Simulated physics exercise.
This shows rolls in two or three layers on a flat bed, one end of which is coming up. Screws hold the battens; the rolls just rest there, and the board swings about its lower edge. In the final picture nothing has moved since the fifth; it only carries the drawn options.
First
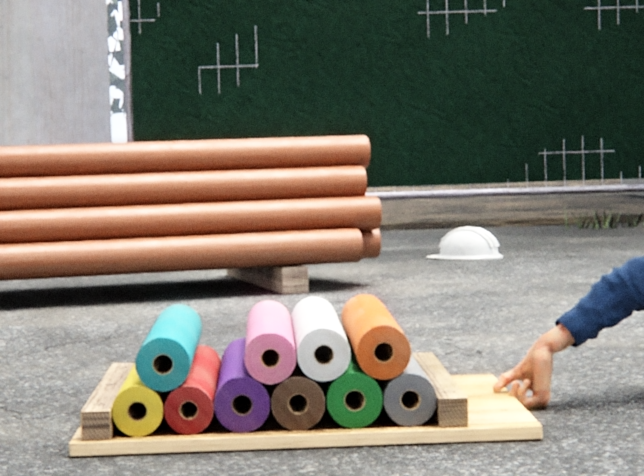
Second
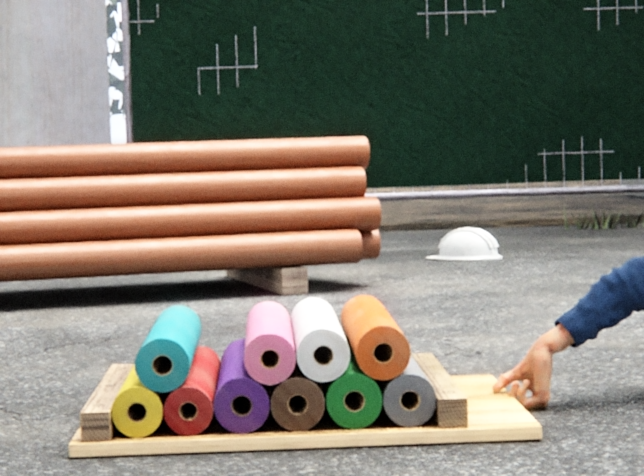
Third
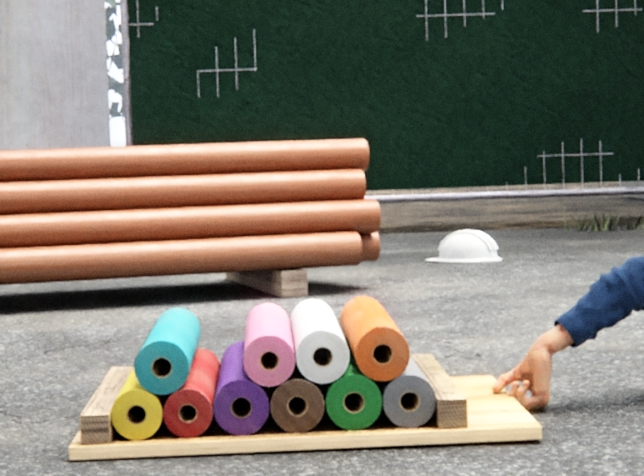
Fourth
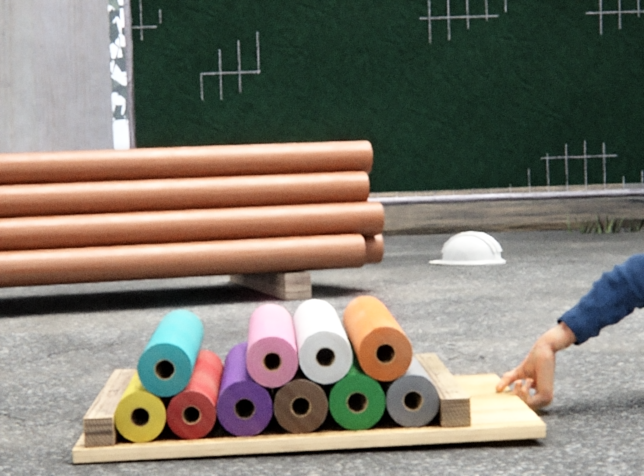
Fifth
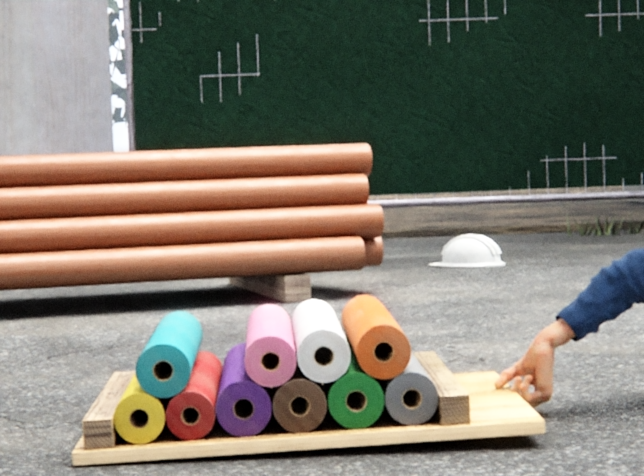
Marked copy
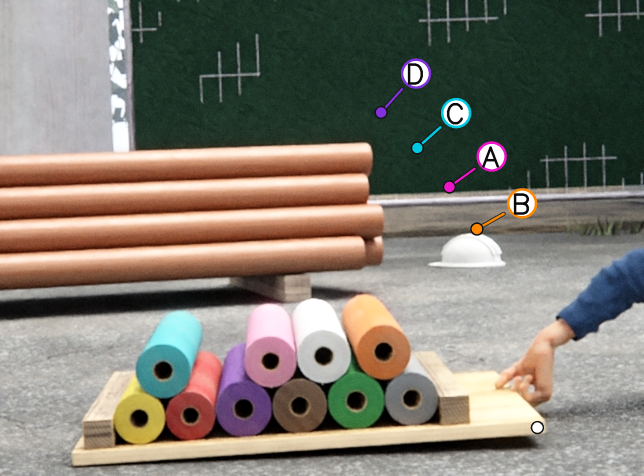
On a rough grey concrete floor before a dark green wall with white grid marks, seen from low at the front, copper-coloured pipes lie stacked behind. Yellow, red, purple, brown, green and grey rolls line a pale wooden board between end battens, with turquoise, pink, white and orange ones on top. A blue-sleeved hand stays at the board's right end; the view shifts very slightly, and almost nothing else moves.
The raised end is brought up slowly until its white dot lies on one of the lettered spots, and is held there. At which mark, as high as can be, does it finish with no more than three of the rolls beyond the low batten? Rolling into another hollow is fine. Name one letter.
Up to B.
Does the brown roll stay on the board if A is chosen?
The brown roll: Yes.
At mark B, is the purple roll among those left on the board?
The purple roll: Yes.
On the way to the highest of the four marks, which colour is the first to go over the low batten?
The turquoise one.
On the copy, A at (449, 187); B at (477, 229); C at (418, 148); D at (381, 112); the white dot at (538, 428).
On B. First, board at 16°.
Then, board at 28°.
Finally, board at 28°, none over the low batten.
By contrast, A four over the low batten (pink, orange, turquoise, white); C four over the low batten (pink, orange, turquoise, white); D four over the low batten (pink, orange, turquoise, white).
